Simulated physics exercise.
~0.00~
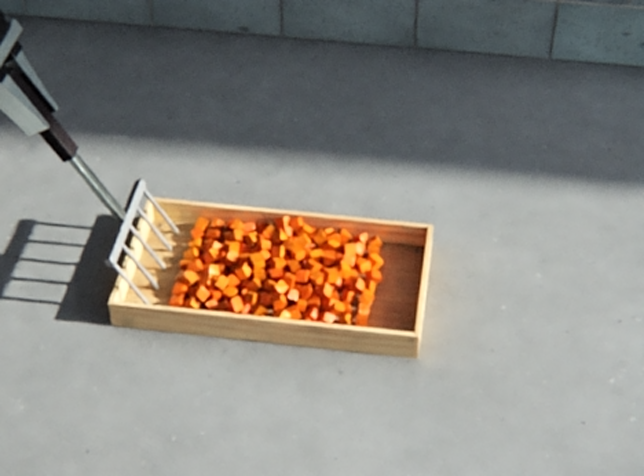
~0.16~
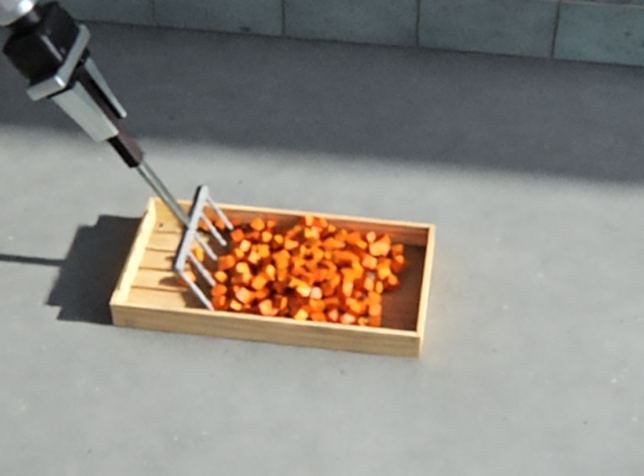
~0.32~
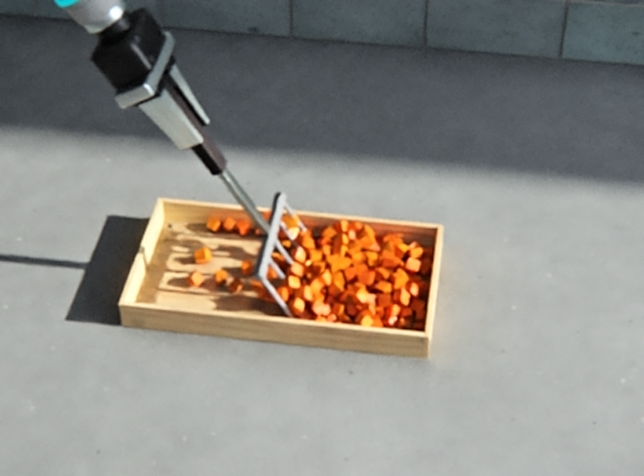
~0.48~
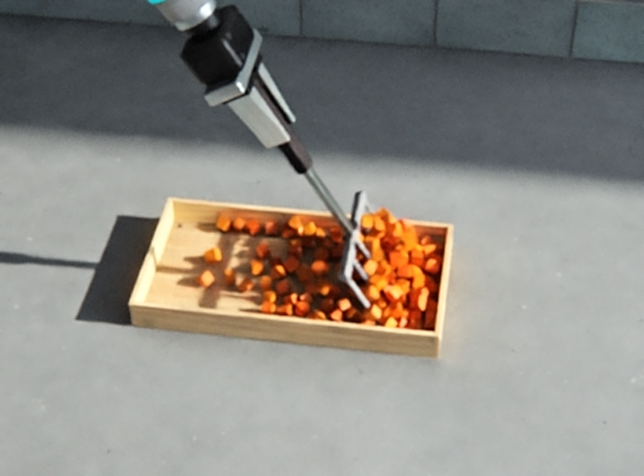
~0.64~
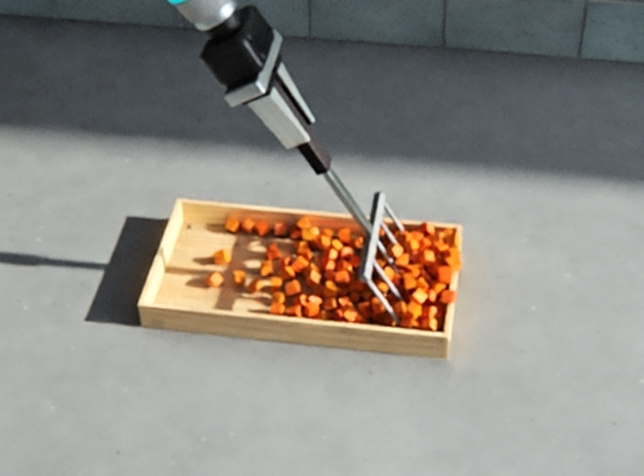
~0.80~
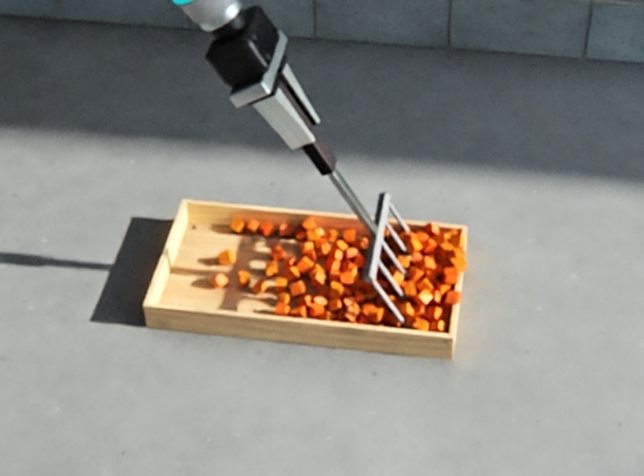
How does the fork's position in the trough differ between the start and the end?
At the start the fork is at the left end of the trough, and at the end it is towards the right end, among the orange dice.
